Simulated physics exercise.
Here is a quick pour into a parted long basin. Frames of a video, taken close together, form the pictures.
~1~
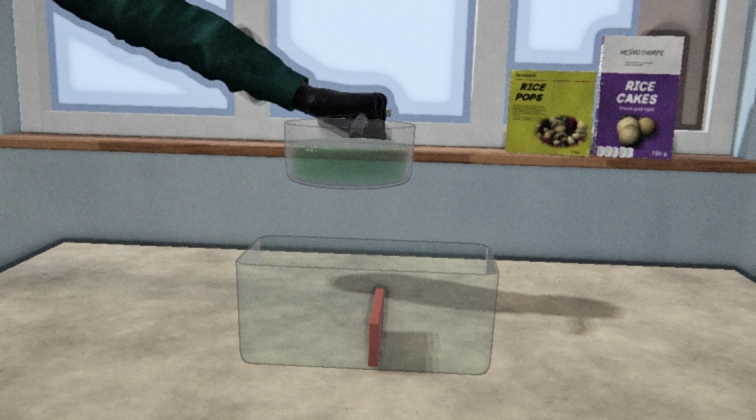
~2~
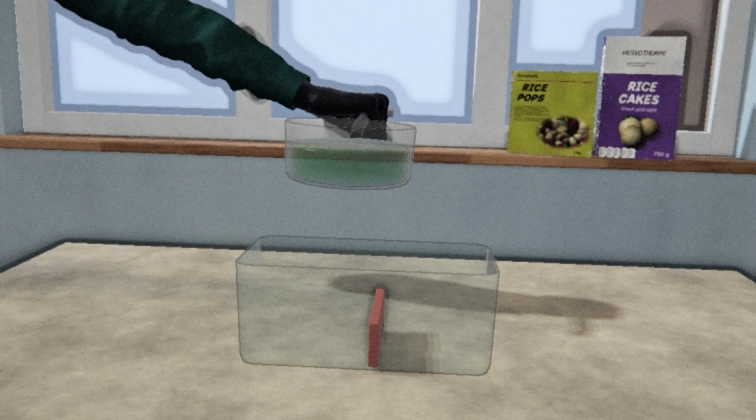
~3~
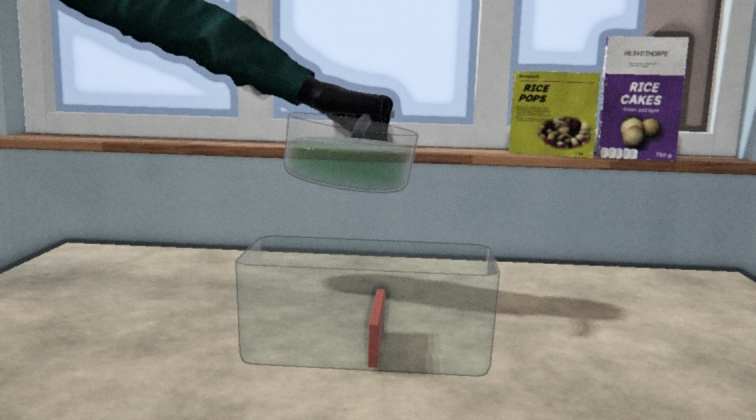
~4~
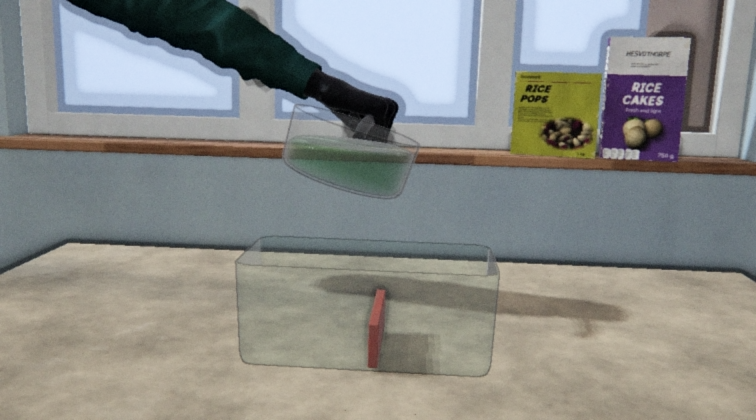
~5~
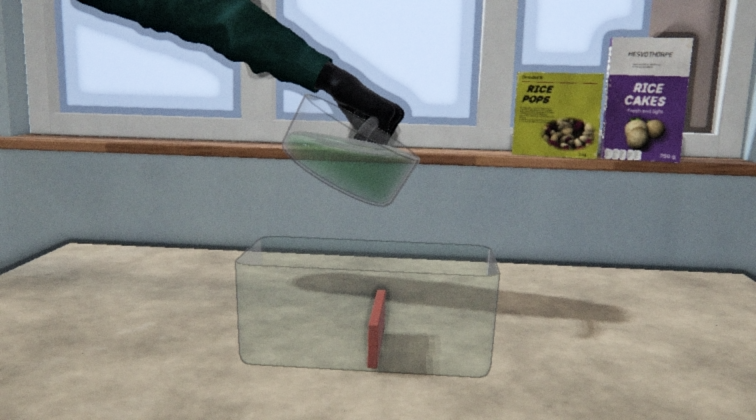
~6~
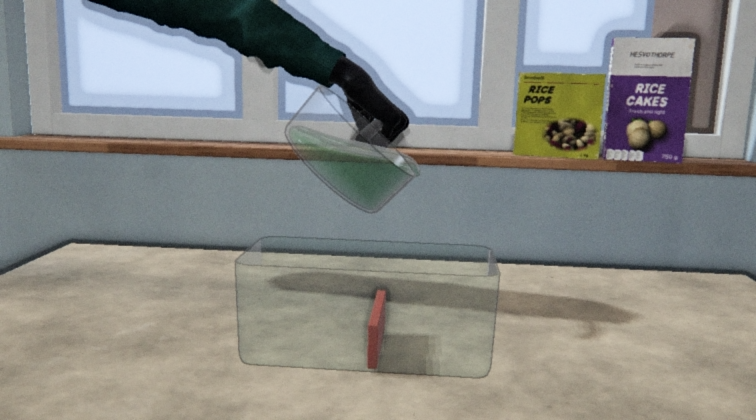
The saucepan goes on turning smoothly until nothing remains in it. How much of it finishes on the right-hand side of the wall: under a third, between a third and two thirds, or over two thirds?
Top band.
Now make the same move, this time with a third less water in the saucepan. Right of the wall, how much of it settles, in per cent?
Best guess: Around 80 %.
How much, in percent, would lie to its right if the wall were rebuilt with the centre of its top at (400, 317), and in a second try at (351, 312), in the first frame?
Estimated: 55 % first, 80 % second.
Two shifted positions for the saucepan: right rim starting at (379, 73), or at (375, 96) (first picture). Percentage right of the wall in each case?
The first gives 55 %, the second 55 %.
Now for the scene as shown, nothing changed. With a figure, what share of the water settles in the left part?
15 % or thereabouts.
A moment on, the saucepan is tipped right over and 10 per cent is still to pour, 0 is left of the wall and 60 right of it.
Next, the saucepan is tipped right over and 1 per cent is still to pour, 7 is left of the wall and 70 right of it.
Then the saucepan is tipped right over and 1 per cent is still to pour, 9 is left of the wall and 83 right of it.
Later the saucepan is tipped right over and 0 per cent is still to pour, 13 is left of the wall and 82 right of it.
In the end 14 per cent lies left of the wall, 81 right of it and 5 outside.
